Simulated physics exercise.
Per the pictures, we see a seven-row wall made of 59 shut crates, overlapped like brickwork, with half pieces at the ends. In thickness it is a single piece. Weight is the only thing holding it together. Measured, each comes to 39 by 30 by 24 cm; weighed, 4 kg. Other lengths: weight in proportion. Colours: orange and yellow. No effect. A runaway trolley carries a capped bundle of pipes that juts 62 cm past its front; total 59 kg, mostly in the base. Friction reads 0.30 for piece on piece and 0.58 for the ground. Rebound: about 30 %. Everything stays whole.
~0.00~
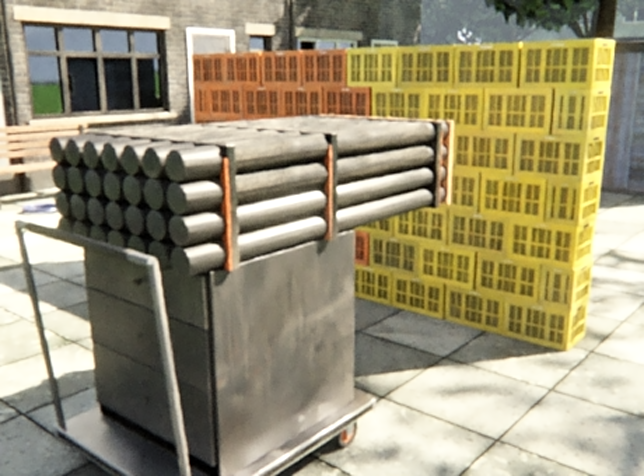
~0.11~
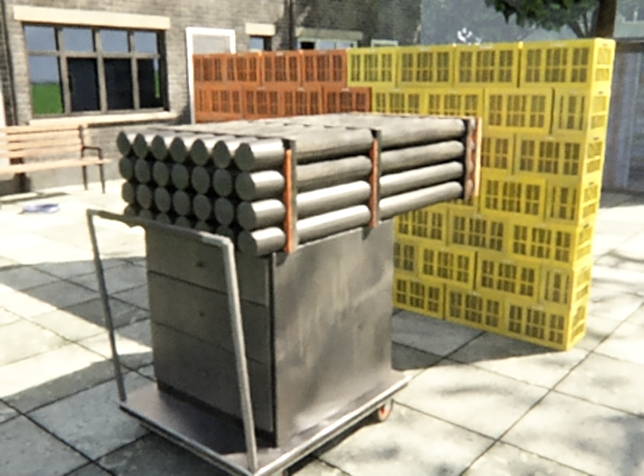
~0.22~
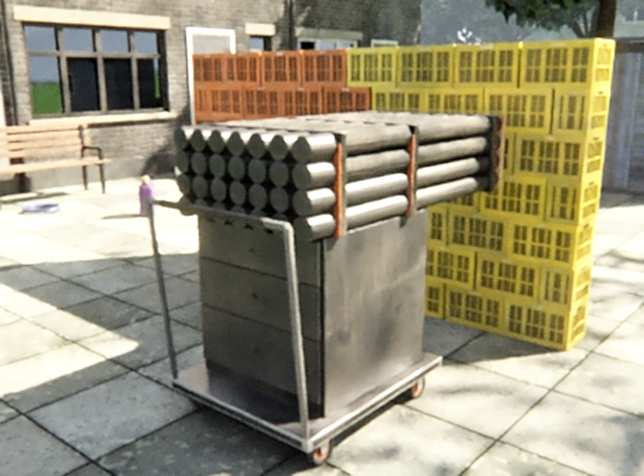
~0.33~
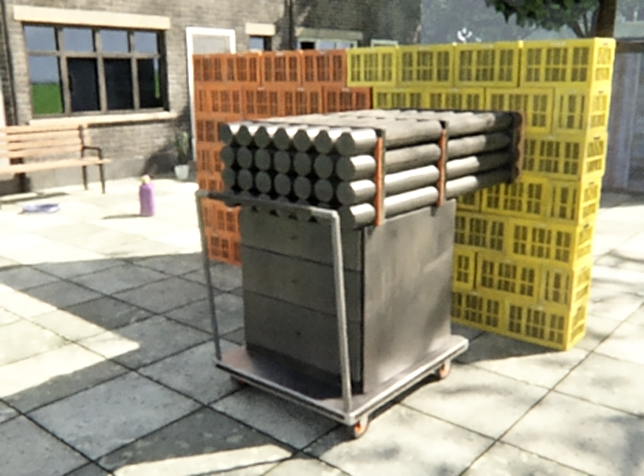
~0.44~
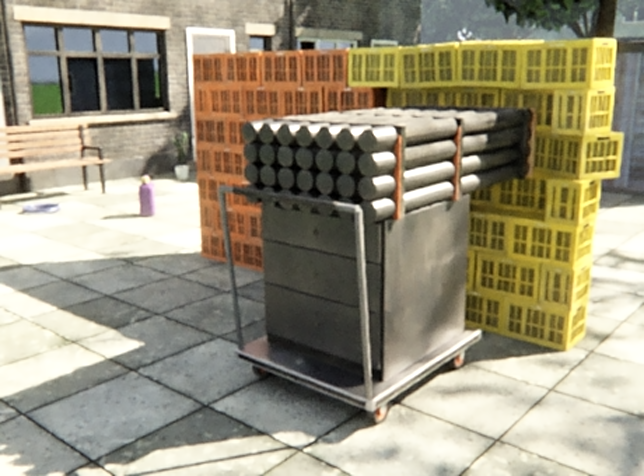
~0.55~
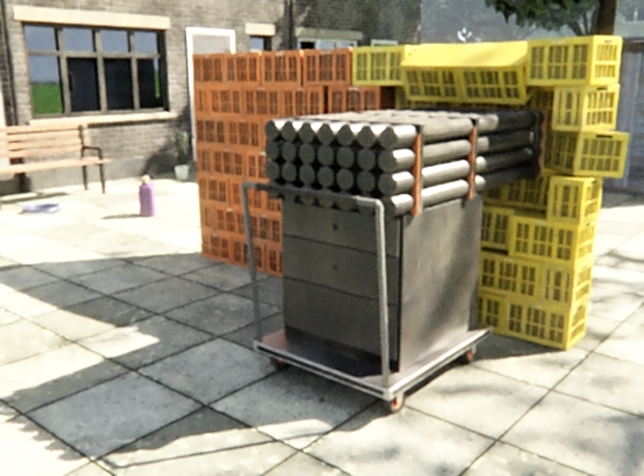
In a sunlit paved courtyard before a brick building with a window and bench, a still camera looks from slightly above. A metal trolley carries grey blocks topped by a strapped bundle of dark cylinders, in front of a wall of orange crates at left and yellow at right. The trolley rolls away rightward, and its overhanging bundle pushes into the yellow crates, shoving several out of line and tilting some near the top.
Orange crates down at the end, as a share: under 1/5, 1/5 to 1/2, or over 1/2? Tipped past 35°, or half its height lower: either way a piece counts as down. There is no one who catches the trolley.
Under 1/5.
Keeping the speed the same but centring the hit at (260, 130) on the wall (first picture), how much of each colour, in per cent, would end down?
For yellow it's 0 per cent, for orange 50 per cent.
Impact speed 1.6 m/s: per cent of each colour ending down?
Result - yellow: 60%; orange: 10%.
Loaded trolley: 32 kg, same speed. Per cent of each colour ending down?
Colour by colour that makes yellow 60, orange 10 percent.
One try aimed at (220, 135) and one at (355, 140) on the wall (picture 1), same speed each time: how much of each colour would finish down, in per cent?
For yellow it's 0 then 30 per cent, for orange 50 then 40 per cent.
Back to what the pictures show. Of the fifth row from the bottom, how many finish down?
The number that finish down is 4.
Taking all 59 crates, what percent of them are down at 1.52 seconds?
By then 30 %.
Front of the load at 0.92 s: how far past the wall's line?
65 cm.
Around 0.92 s, load 66 cm past the wall's line, still rolling; none of the 31 orange crates down (8 of 59 in all colours); top orange crate unmoved; top yellow crate tipped 19°.
Around 1.52 s, load 68 cm past the wall's line, still rolling; 2 of the 31 orange crates down (19 of 59 in all colours); top orange crate unmoved; top yellow crate on its side.
Finally (3.6 s), load 66 cm past the wall's line, stopped; 2 of the 31 orange crates down (19 of 59 in all colours); top orange crate unmoved; top yellow crate on its side. That is 6 per cent. Seen by the last camera, middles, top orange crate near (222, 70).
